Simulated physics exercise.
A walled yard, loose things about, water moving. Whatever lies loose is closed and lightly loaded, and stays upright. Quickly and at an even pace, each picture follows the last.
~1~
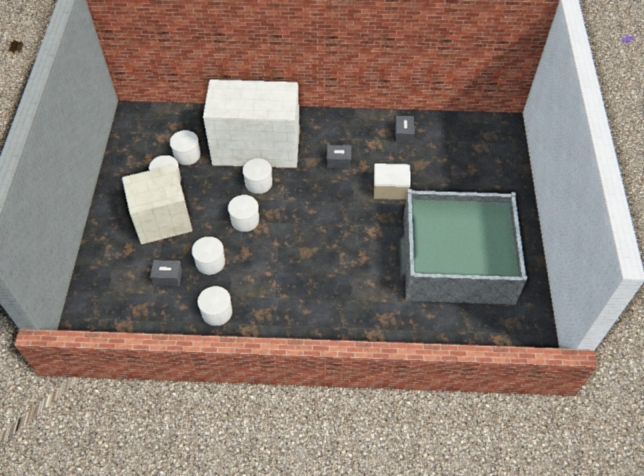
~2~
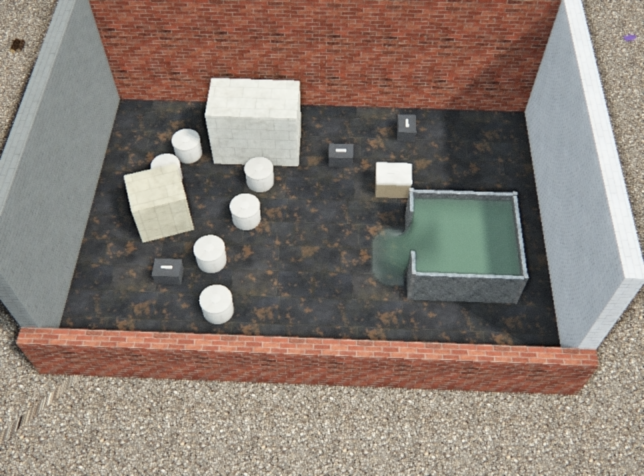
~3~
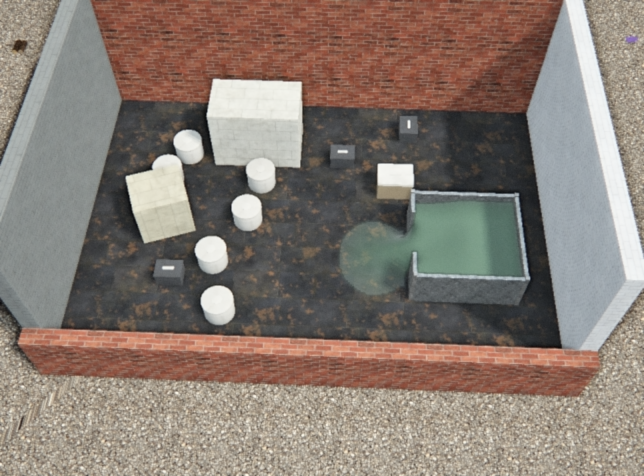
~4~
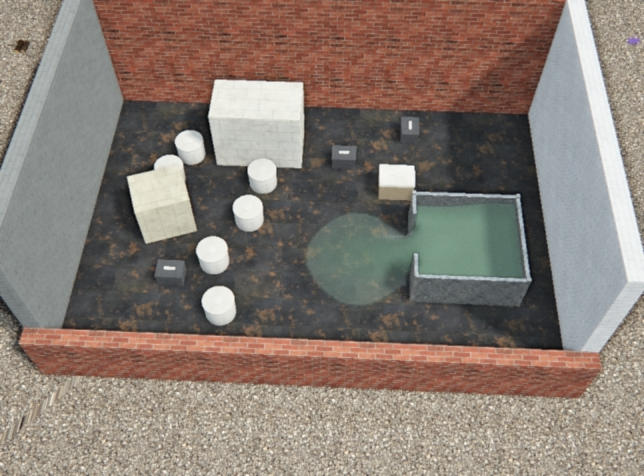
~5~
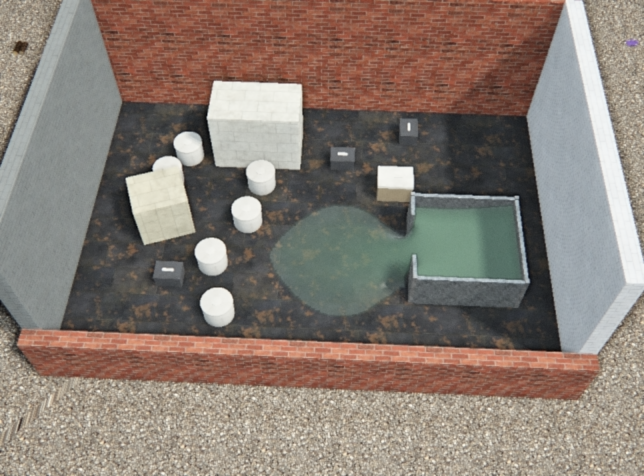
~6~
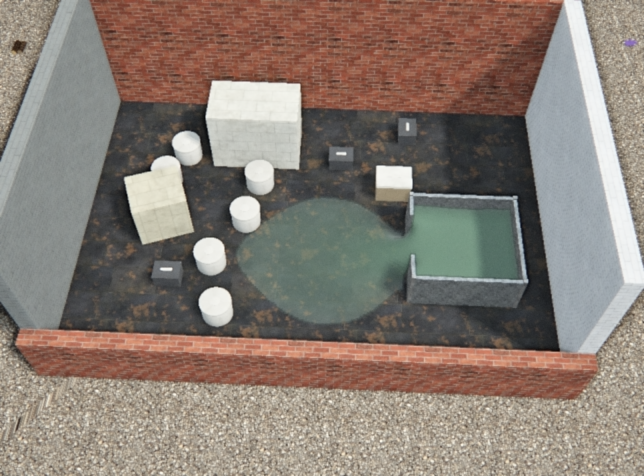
At the start, green water sits inside a gray-walled tank at the right of a brick-walled yard, with pale blocks and white cylinders standing to the left. Water then pours through an opening in the tank's left side and spreads leftward in a widening, rounded pool, while the loose objects stay put.
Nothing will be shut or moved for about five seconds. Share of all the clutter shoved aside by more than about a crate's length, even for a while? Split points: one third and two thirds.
Band: Between the two split points.
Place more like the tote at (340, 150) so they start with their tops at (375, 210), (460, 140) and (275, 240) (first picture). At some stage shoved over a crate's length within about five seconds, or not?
In sequence: Hardly budges; hardly budges; knocked well away.
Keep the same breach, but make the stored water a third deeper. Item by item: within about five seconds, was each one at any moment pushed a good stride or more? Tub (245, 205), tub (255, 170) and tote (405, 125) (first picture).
Note, listed order: Covered it / covered it / didn't cover it.
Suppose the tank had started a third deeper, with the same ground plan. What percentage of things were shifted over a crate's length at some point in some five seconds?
By my count, 70 %.
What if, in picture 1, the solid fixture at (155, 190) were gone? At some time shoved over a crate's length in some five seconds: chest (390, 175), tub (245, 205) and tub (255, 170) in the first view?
Working through the list, the first object stuck around, the middle one covered the distance, and the last covered the distance.
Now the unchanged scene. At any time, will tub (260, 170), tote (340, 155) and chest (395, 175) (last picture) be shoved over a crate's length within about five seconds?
Going through them in order: First got well clear, second kept nearby, third kept nearby.
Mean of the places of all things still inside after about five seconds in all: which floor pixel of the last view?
Mean position: About (220, 191).
A moment on, 0 of 10 are well off their spots; 0 afloat.
Next, 4 of 10 are well off their spots; 1 afloat.
Later, 6 of 10 are well off their spots; 2 afloat.
In the end, 6 of 10 are well off their spots, and 6 have been at some point; 2 afloat.
